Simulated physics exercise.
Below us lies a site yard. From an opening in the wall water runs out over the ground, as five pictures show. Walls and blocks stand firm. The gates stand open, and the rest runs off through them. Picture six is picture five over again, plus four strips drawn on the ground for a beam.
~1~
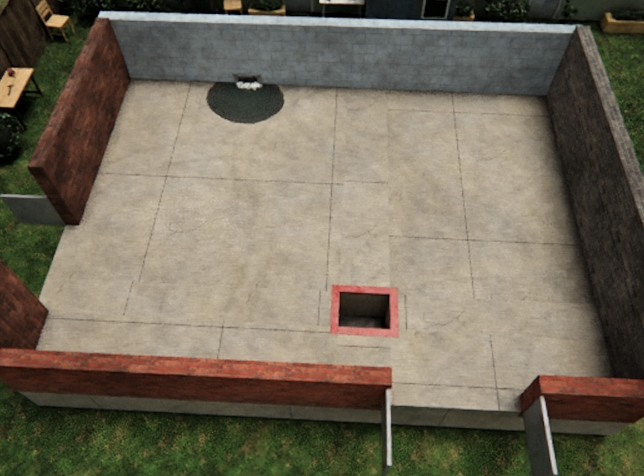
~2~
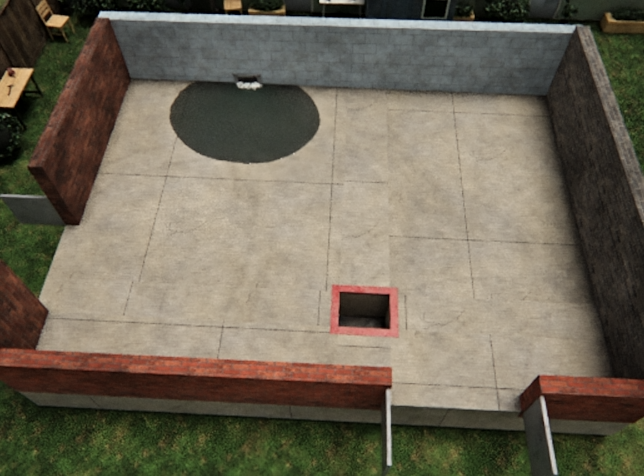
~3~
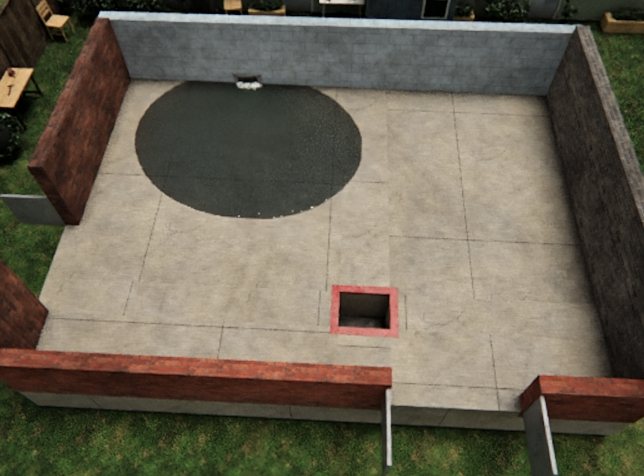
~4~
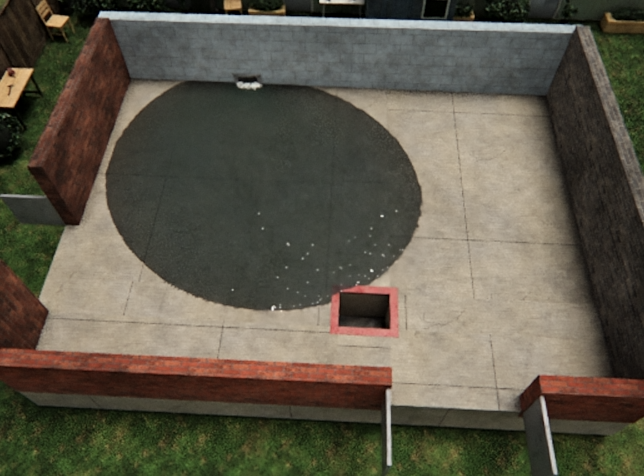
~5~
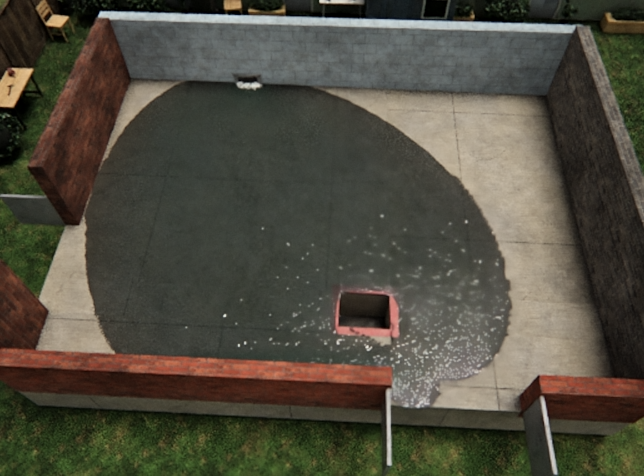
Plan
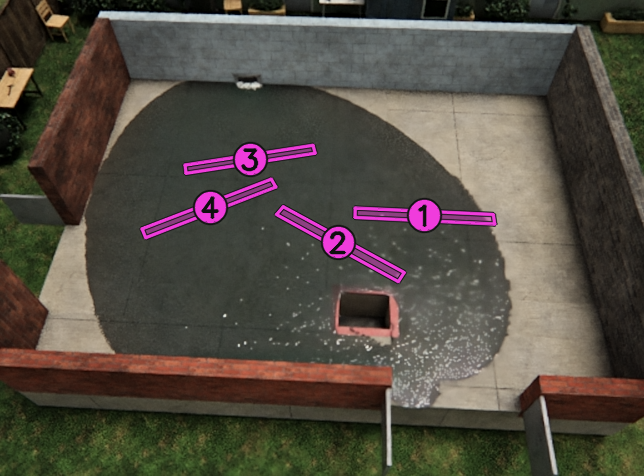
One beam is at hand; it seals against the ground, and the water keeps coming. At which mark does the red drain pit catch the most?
Choose 1.
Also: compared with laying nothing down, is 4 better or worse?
Worse.
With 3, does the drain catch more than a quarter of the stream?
No.
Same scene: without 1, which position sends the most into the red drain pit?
That would be 4.
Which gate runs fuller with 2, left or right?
The right gate.
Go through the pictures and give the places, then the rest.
Outfall at (248, 79); red drain pit at (364, 310); open gate at (453, 392); open gate at (65, 266); water covers 3 % of the ground and shows as far out as (244, 119); red drain pit still dry.
Water covers 9 % of the ground and shows as far out as (250, 159); red drain pit still dry.
Water covers 21 % of the ground and shows as far out as (304, 207); red drain pit still dry.
Water covers 40 % of the ground and shows as far out as (342, 291); red drain pit still dry.
Water covers 62 % of the ground and shows as far out as (493, 345); red drain pit taking water.
On the marked copy, 1 from (355, 212) to (494, 219); 2 from (279, 210) to (401, 277); 3 from (185, 169) to (314, 149); 4 from (143, 233) to (273, 183).
If 1 is chosen, about 28 % of the stream runs into the red drain pit, about 70 % out by the gates.
If 2 is chosen, about 14 % of the stream runs into the red drain pit, about 85 % out by the gates.
If 3 is chosen, about 11 % of the stream runs into the red drain pit, about 89 % out by the gates.
If 4 is chosen, about 18 % of the stream runs into the red drain pit, about 81 % out by the gates.
